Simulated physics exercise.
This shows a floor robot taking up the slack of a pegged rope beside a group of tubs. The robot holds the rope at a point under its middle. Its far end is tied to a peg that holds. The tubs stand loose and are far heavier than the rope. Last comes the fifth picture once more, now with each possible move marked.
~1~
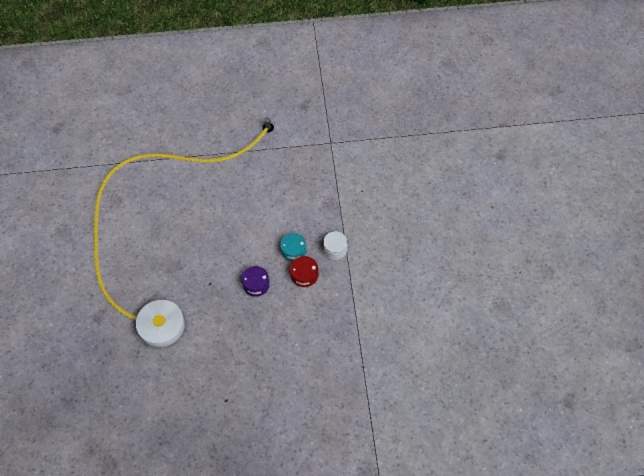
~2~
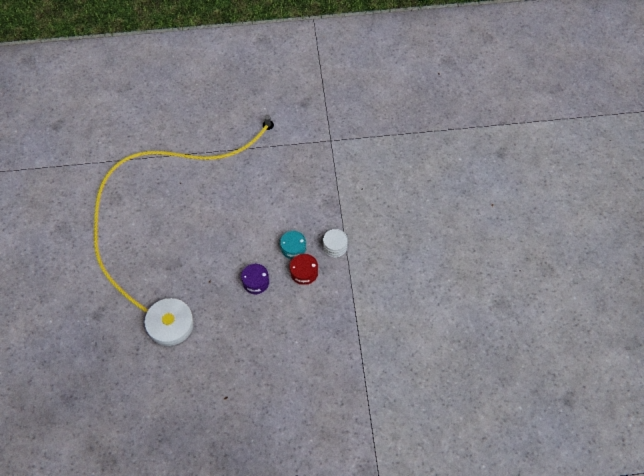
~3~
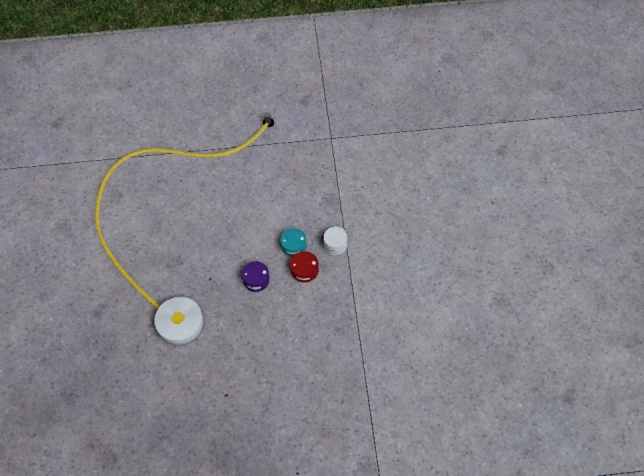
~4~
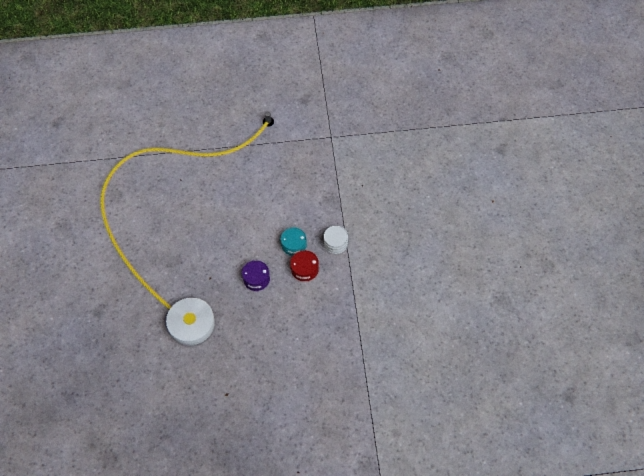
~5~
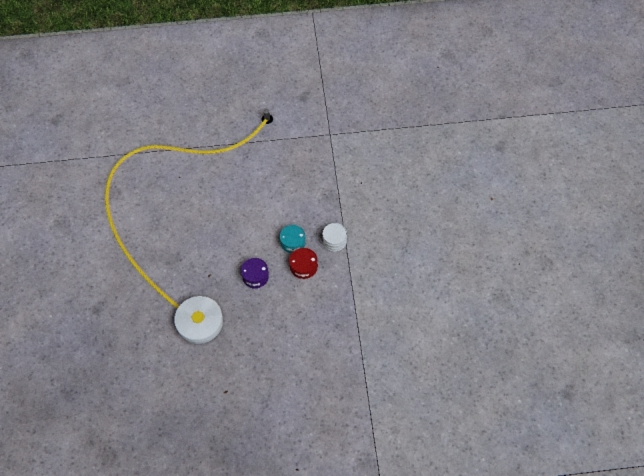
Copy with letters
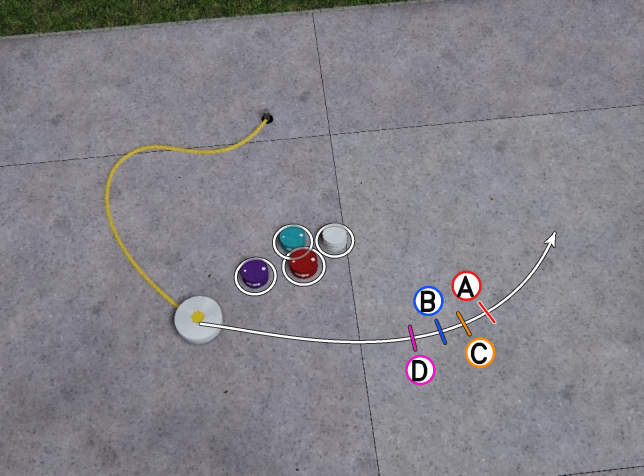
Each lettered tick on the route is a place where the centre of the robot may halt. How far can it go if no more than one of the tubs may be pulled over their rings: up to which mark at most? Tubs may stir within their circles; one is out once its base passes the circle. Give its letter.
Stop at A.
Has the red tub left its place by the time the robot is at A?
No.
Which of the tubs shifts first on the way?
The purple one.
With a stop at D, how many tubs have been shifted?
The count is none.
On the marked copy, A at (487, 312); B at (441, 332); C at (464, 324); D at (413, 338); the route from (200, 324) via (409, 339) to (555, 233).
With A. Early on, robot (301, 335).
Further on, robot (406, 336).
At the end, robot (488, 309); purple tub (276, 262); one over the rings.
As for the rest, B is within the limit but short; C is within the limit but short; D is within the limit but short.
